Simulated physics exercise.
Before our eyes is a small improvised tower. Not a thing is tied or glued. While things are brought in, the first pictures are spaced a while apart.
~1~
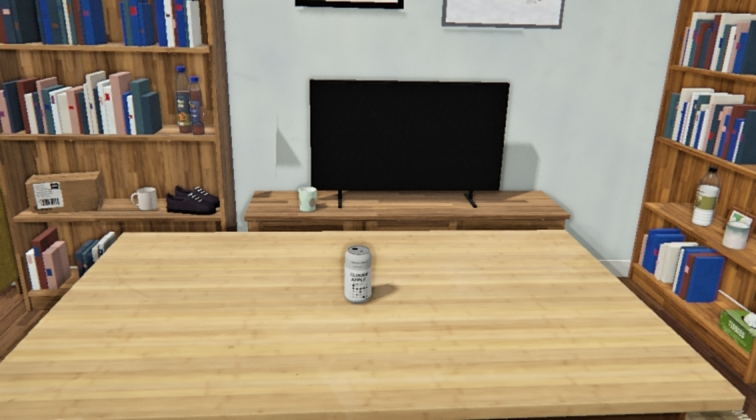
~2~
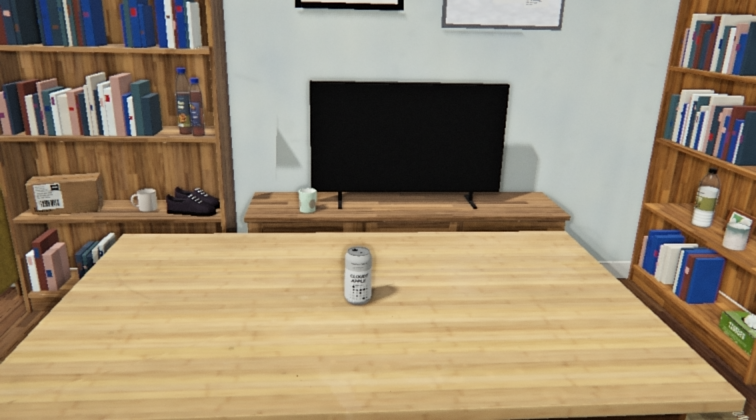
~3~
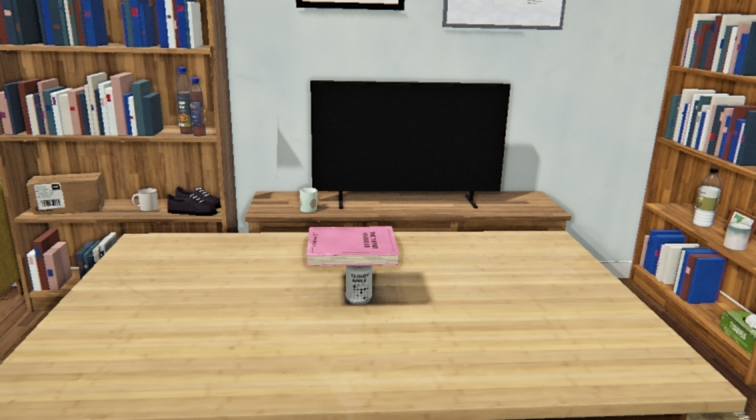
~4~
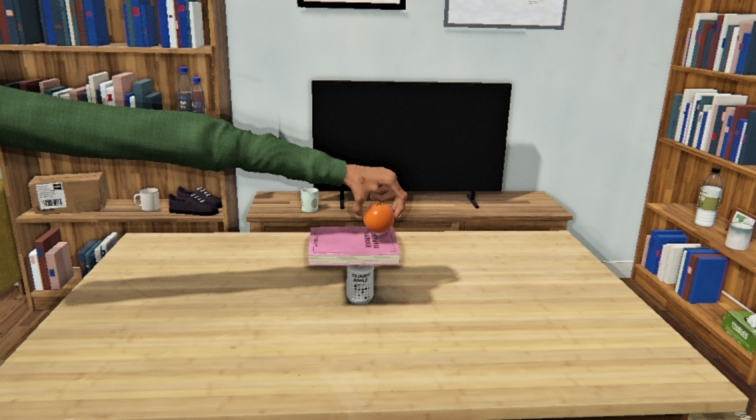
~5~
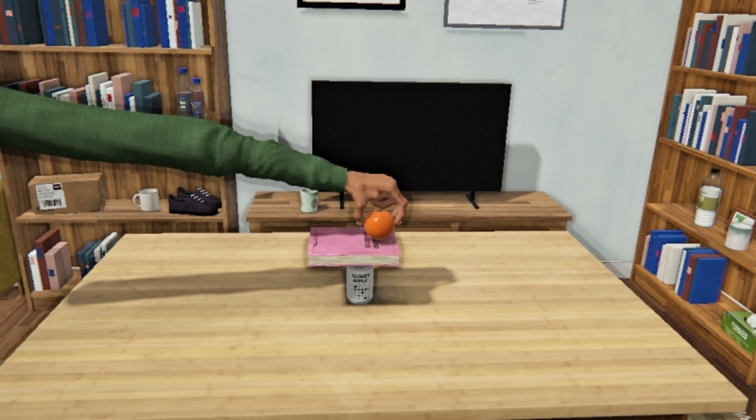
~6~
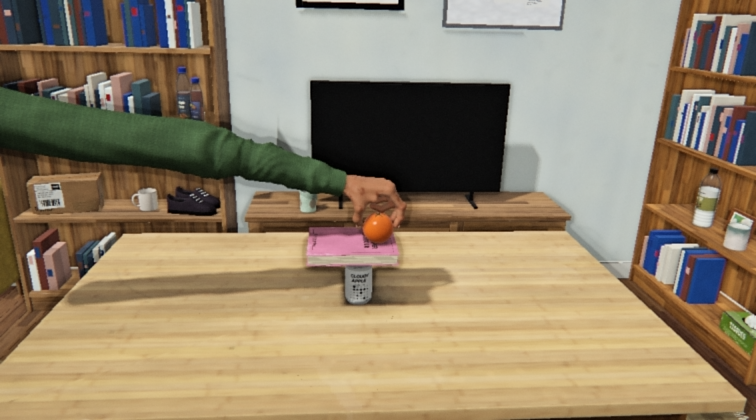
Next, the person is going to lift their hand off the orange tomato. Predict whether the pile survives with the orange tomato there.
It survives.
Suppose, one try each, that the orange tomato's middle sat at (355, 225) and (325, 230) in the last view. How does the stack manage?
Result of try one is that it stays stable, and of try two that it tips over.
Then, 0.20 s on from there, no change.
Then, 0.50 s on from there, orange tomato resting near (378, 228).
In the end, all 3 unmoved. At the end, from the last picture's camera, orange tomato near (378, 228). The stack stays up.
